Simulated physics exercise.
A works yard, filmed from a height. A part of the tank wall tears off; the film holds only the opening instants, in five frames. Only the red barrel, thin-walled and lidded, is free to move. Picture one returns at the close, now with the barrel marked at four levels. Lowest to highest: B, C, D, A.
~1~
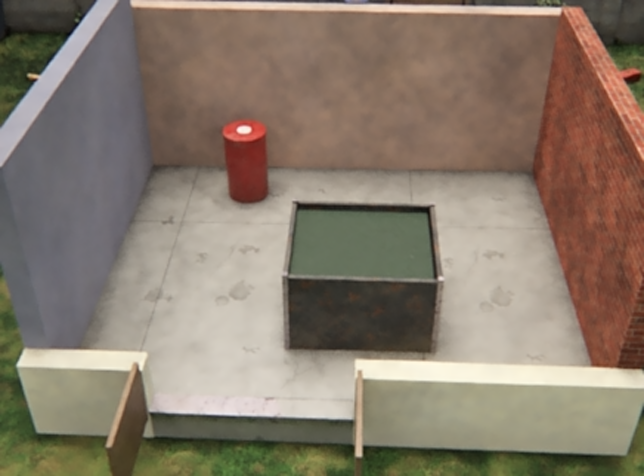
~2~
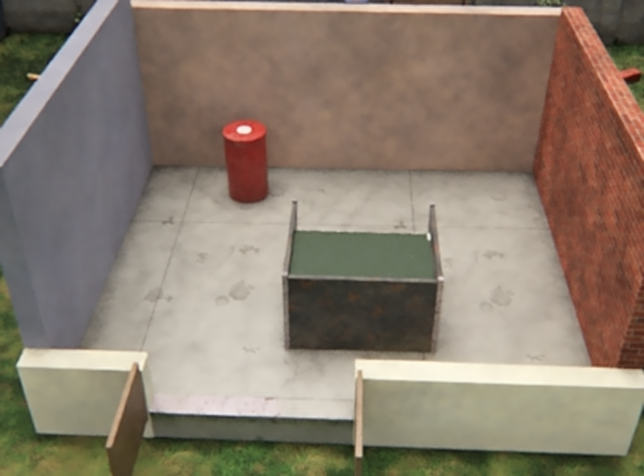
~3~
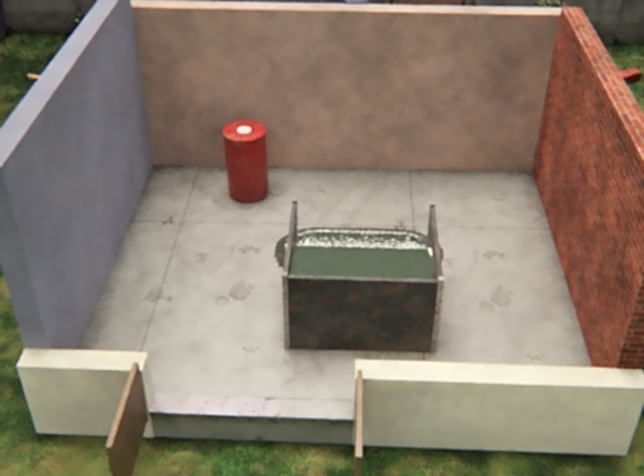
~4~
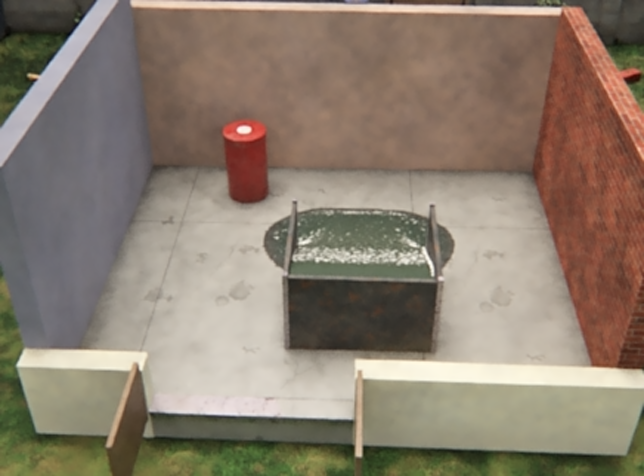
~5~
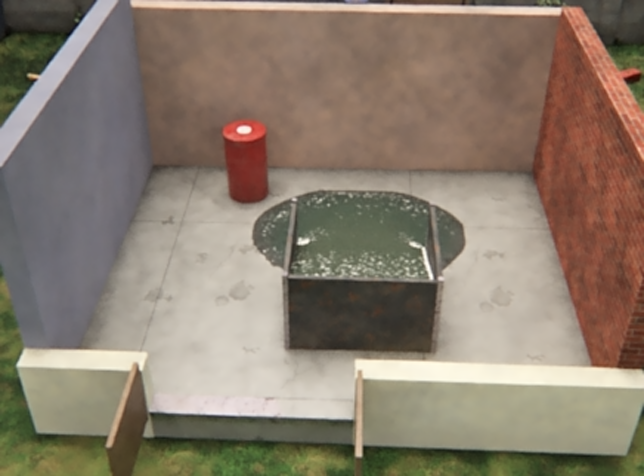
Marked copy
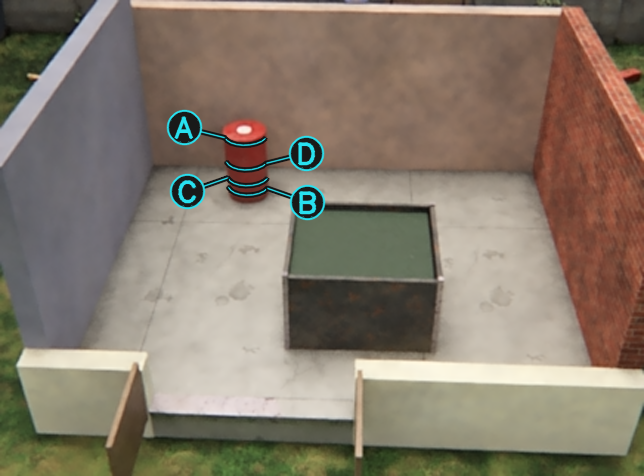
We see a walled yard with a red barrel standing behind a dark tank of greenish water; the tank's far side disappears, and water pours out, spreading across the concrete backward and to both sides while the barrel stays still.
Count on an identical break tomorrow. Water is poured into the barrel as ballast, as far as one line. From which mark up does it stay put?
Go for D.
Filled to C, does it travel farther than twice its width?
No, less.
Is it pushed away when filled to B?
Yes, it does.
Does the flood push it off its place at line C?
Yes.
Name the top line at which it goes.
Line C.
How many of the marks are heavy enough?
Two of the four.
On the marked copy, A at (243, 145); B at (246, 195); C at (245, 185); D at (244, 169); from the bottom up B, C, D, A.
Choosing A, it does not move.
Choosing B, it is pushed about 6 times its own width away.
Choosing C, it is pushed about half its own width away.
Choosing D, it does not move.
